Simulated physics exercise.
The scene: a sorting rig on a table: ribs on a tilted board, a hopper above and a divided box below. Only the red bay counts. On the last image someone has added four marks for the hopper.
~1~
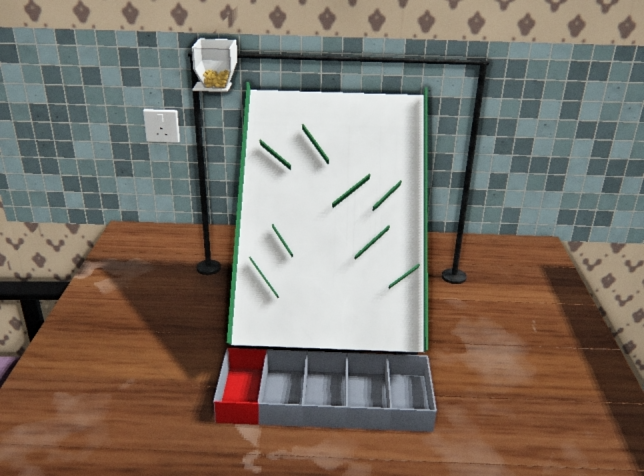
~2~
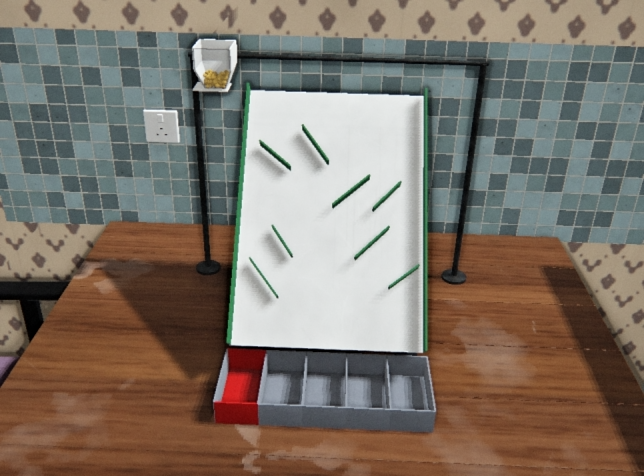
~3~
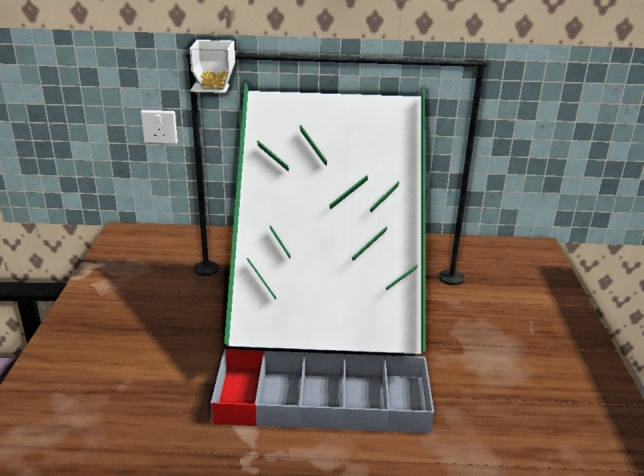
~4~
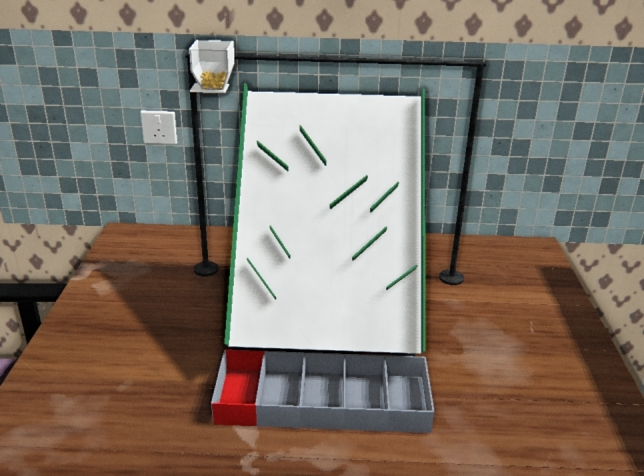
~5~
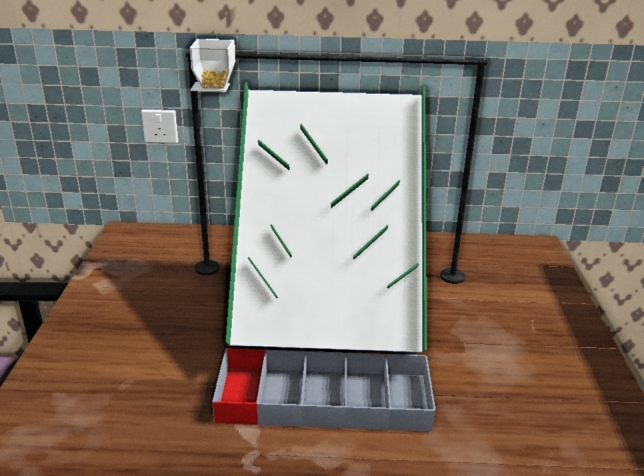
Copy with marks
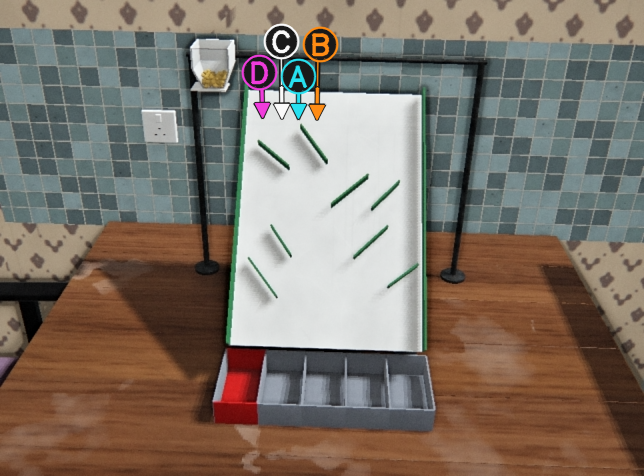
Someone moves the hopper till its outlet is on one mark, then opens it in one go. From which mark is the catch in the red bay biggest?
Use mark D.
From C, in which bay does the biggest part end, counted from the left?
It is the third one.
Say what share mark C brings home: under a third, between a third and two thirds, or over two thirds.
Mark C gives under a third.
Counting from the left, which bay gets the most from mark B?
It is the second one.
On the marked copy, mark A meets the board at (298, 113); mark B meets the board at (317, 114); mark C meets the board at (281, 113); mark D meets the board at (262, 112).
If A is chosen, none in the red bay, most in other bays, a small part held on the board, a small part outside the box.
If B is chosen, a stray few in the red bay, nearly all in other bays, a small part outside the box.
If C is chosen, a small part in the red bay, most in other bays, a small part outside the box.
If D is chosen, about a third in the red bay, about half in other bays, a small part outside the box.
